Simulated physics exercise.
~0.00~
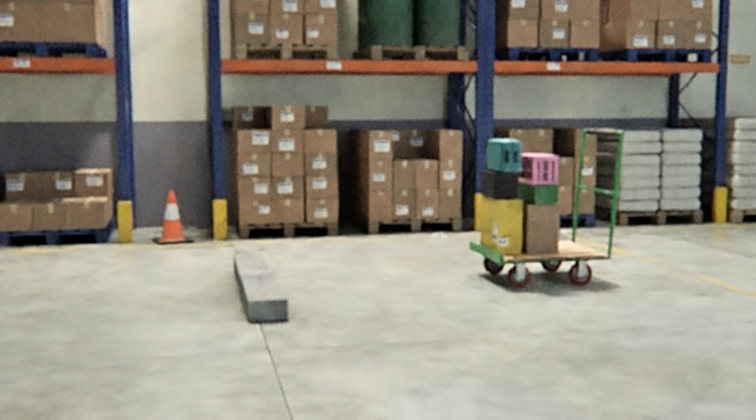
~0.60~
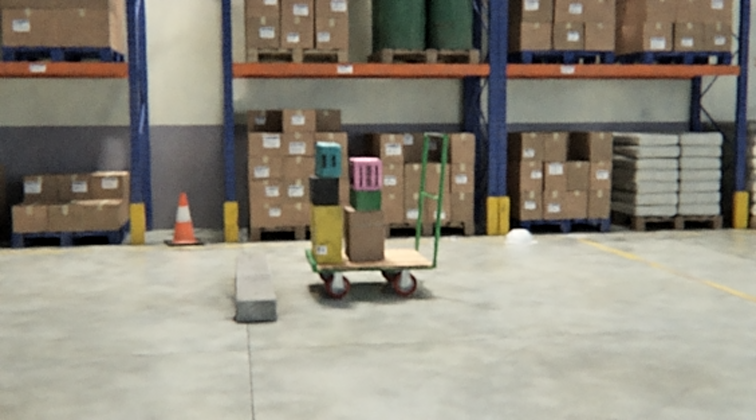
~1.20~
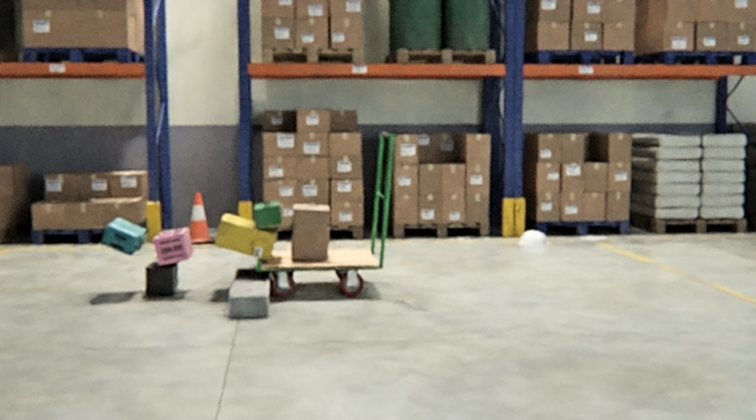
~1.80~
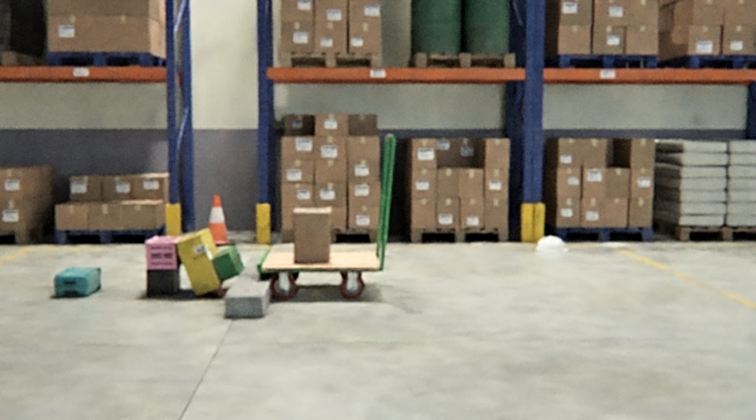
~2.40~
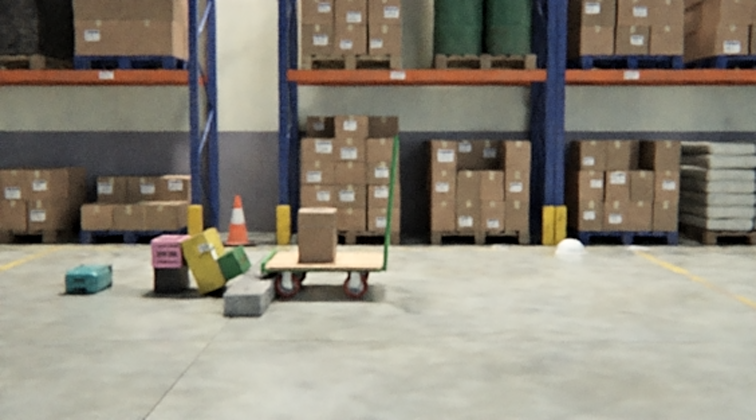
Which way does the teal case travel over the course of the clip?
The teal case travels to the left, riding on the trolley at first and then flying off past the kerb onto the floor.
